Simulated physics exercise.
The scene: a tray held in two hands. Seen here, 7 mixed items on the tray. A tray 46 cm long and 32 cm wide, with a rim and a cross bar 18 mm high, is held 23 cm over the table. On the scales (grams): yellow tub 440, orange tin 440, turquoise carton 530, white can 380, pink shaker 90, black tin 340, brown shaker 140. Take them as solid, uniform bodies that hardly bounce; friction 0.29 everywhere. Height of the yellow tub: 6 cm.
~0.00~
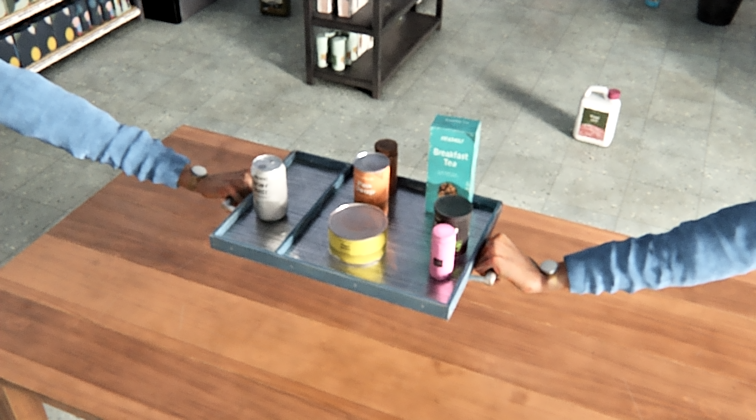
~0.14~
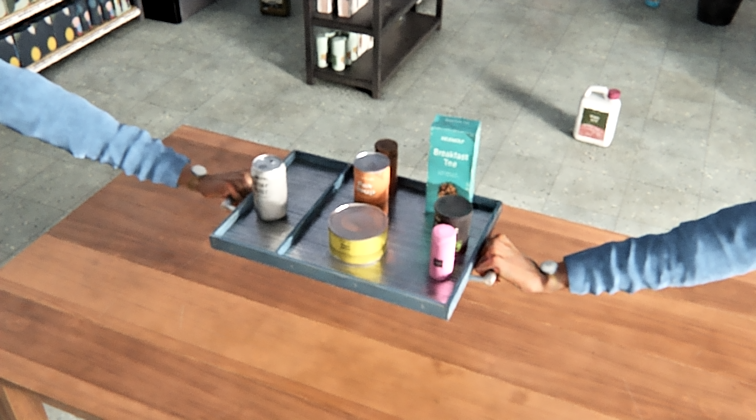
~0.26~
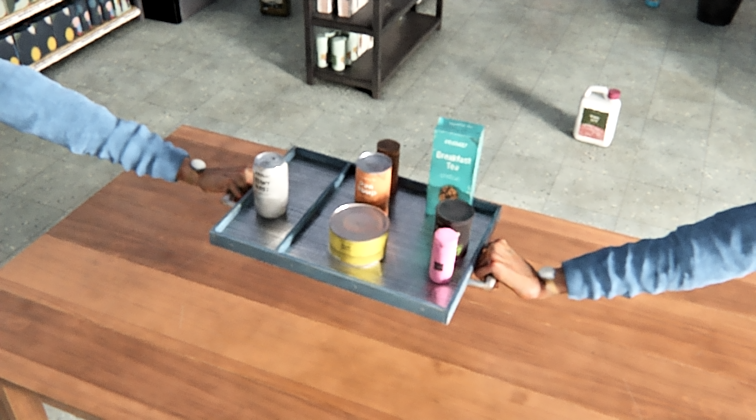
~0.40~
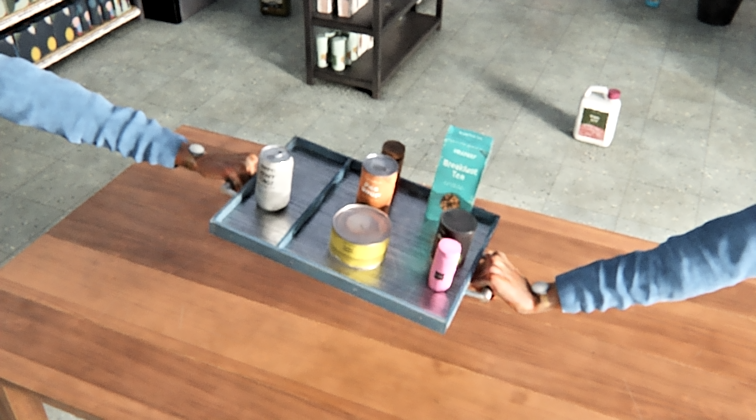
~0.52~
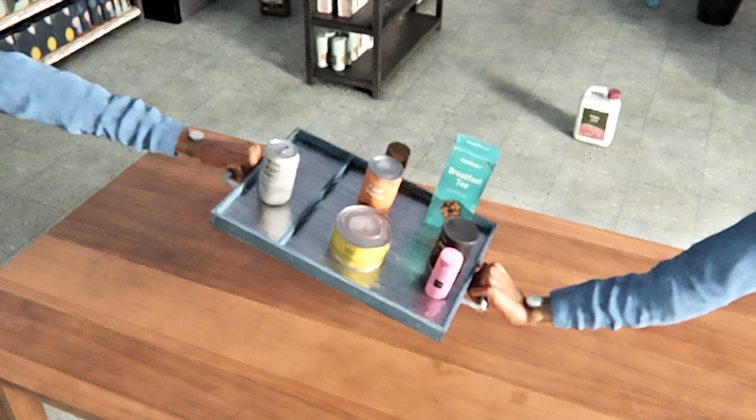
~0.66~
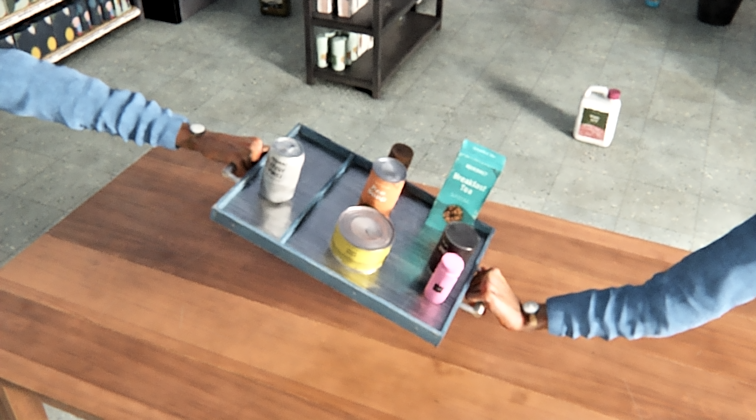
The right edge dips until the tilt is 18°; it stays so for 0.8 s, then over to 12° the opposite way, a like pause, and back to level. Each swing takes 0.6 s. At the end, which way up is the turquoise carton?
The turquoise carton stays upright.
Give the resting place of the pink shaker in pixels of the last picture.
Near (453, 255).
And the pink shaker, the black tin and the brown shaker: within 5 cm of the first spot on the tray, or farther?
The pink shaker holds its spot; the black tin holds its spot; the brown shaker ends elsewhere.
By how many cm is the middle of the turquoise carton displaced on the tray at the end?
About 5 cm.
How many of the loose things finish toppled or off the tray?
In all, 0.
After 0.96 s, tray at 18°, right edge down; turquoise carton moved 4 cm near (481, 201); white can moved 4 cm; orange tin moved 3 cm.
After 1.36 s, tray at 18°, right edge down; turquoise carton moved 5 cm near (483, 200); orange tin moved 12 cm; brown shaker moved 11 cm.
After 1.86 s, tray at 2°, left edge down; turquoise carton moved 5 cm near (474, 168); orange tin moved 14 cm; brown shaker moved 12 cm.
In the end (3.9 s), not toppled but over 5 cm from the start, yellow tub, orange tin and brown shaker; the other 4 under 5 cm from the start. In the last view, turquoise carton near (476, 172).
